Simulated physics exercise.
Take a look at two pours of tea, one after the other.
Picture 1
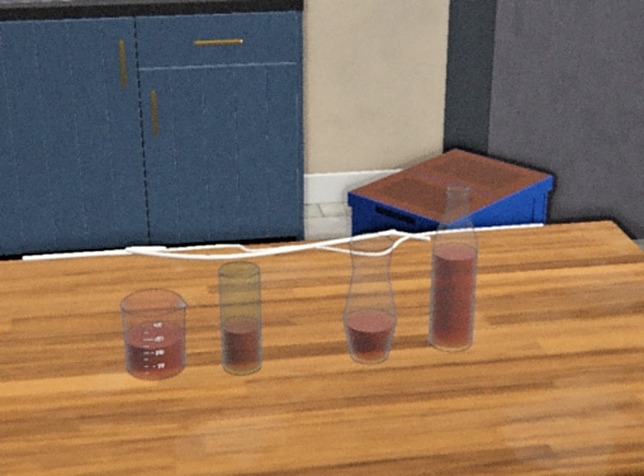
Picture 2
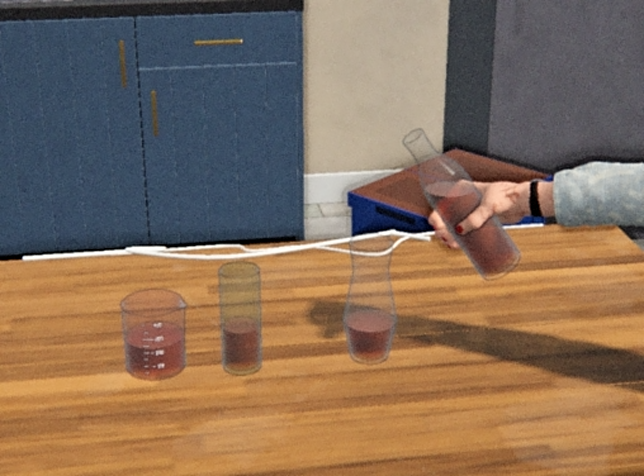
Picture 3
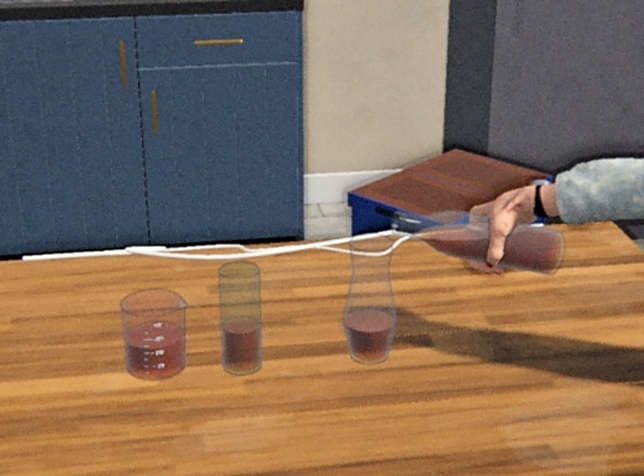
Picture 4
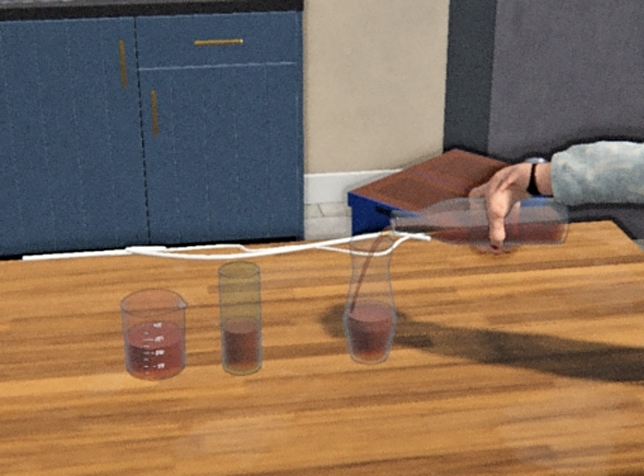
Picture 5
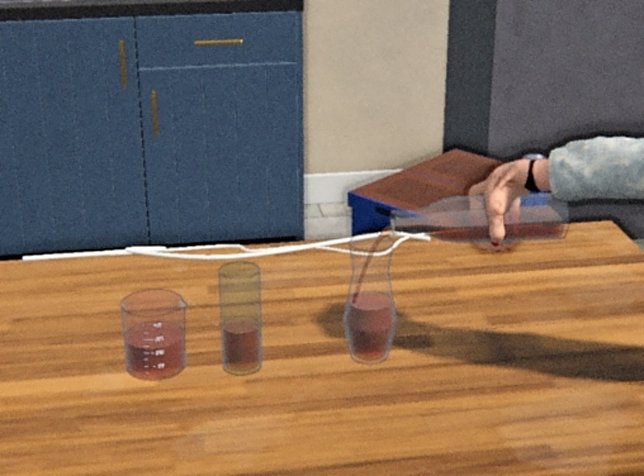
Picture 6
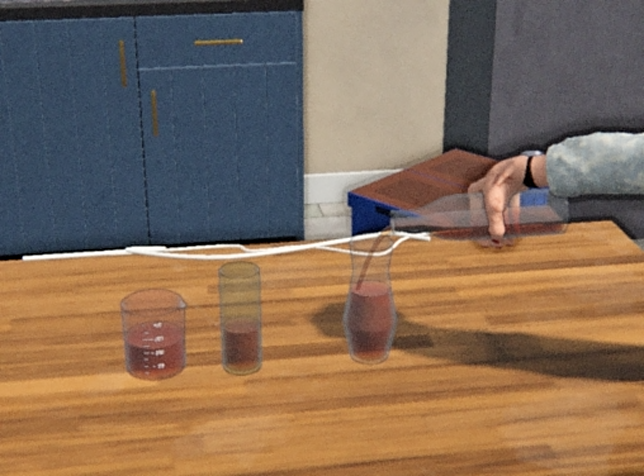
On a wooden counter, a beaker, a tall glass, a vase and a bottle stand in a row, each partly filled with reddish-brown liquid. A hand lifts the bottle at the right and tilts it leftward over the vase. Liquid streams from its neck, and the level in the vase rises.
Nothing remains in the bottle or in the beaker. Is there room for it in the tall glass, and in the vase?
In the end the tall glass sheds some past the edge. The vase sheds some past the edge.
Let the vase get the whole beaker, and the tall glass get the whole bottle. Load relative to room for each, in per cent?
Some 90 per cent for the first and some 180 per cent for the second.
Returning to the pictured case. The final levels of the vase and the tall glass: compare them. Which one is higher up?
Result: Higher level in the right one.
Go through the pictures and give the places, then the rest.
In the first picture, nothing is moving yet; bottle (455, 265) about two thirds full; beaker (154, 333) about half full; vase (370, 298) about a third full; tall glass (240, 316) about a third full.
In the second picture, the bottle is picked up; bottle (457, 200) tipped 35° with all of its load; vase about a third full, surface at (370, 320).
In the third picture, the bottle leans over the vase; bottle (474, 238) tipped 75° with all of its load; vase (370, 298) about a third full.
In the fourth picture, the tea is flowing; bottle (475, 221) tipped 85° with nearly all of its load; vase about a third full, surface at (370, 311).
In the fifth picture, the tea is flowing; bottle (475, 219) tipped 90° with about three quarters of its load; tall glass (240, 316) about a third full.
In the sixth picture, the tea is flowing; bottle (476, 217) tipped 90° with about two thirds of its load; beaker about half full, surface at (154, 335); vase about two thirds full, surface at (370, 289); tall glass about a third full, surface at (241, 325).
Next, the vase is nearly full.
After that, the vase is full to the brim with a puddle round it.
Finally, the tall glass is full to the brim with a puddle round it; the vase is full to the brim with a puddle round it.
